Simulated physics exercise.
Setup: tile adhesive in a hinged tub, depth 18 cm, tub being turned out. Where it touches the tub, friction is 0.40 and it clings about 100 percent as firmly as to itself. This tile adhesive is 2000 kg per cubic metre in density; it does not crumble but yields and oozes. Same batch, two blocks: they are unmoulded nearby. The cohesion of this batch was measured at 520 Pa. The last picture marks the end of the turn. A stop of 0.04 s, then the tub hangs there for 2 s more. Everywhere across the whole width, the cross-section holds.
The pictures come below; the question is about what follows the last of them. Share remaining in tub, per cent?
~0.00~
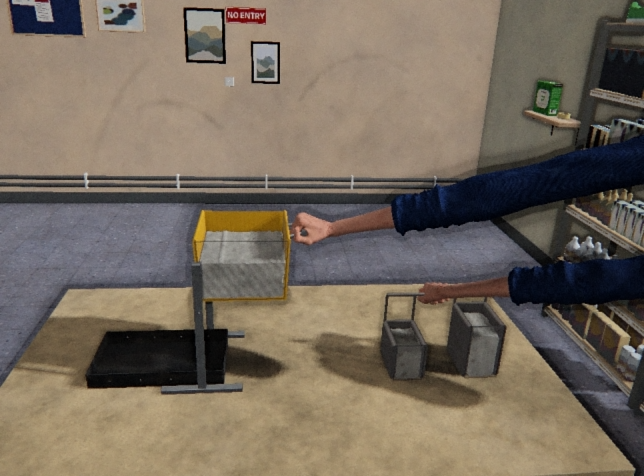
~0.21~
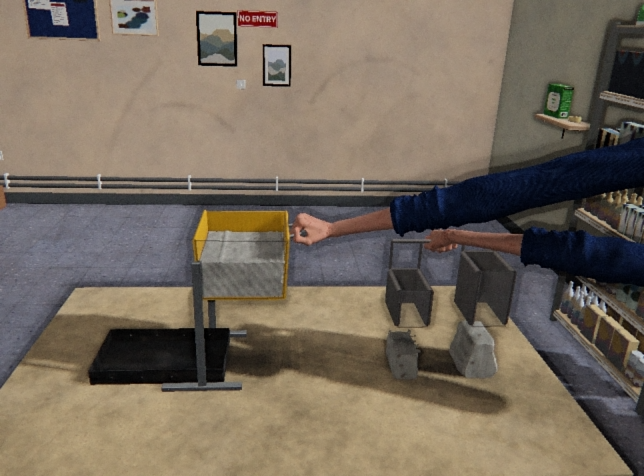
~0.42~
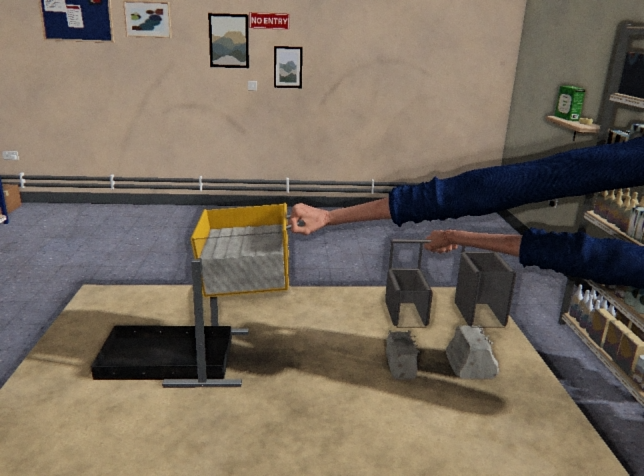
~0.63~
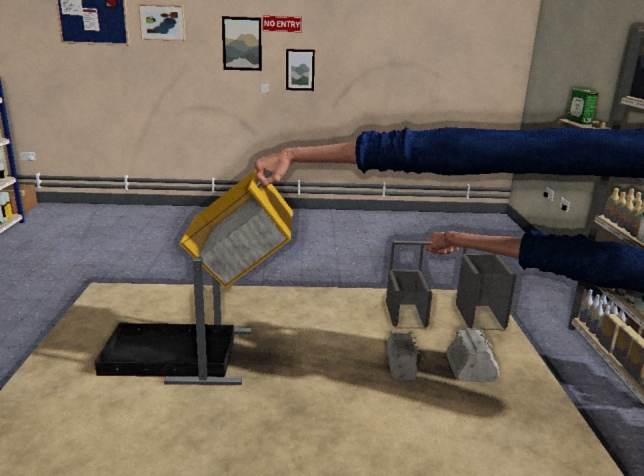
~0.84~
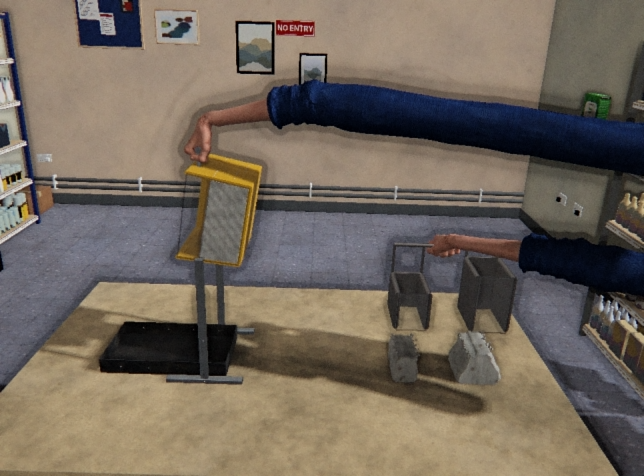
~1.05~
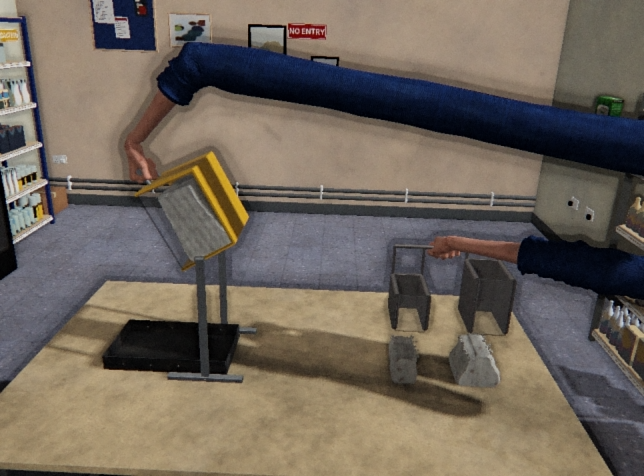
Approx. 4 %.
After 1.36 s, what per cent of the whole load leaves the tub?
I reckon it's around 10 in a hundred.
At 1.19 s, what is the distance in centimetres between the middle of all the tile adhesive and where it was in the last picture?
Around 12 cm.
After 1.19 s, the tub is at 118 degrees and holds 46 %.
After 1.36 s, the tub is at 118 degrees and holds 15 %.
After 1.53 s, the tub is at 118 degrees and holds 4 %.
After 1.70 s, the tub is at 118 degrees and holds 4 %.
After 3.05 s, at the end, the tub is at 118 degrees and holds 4 %.
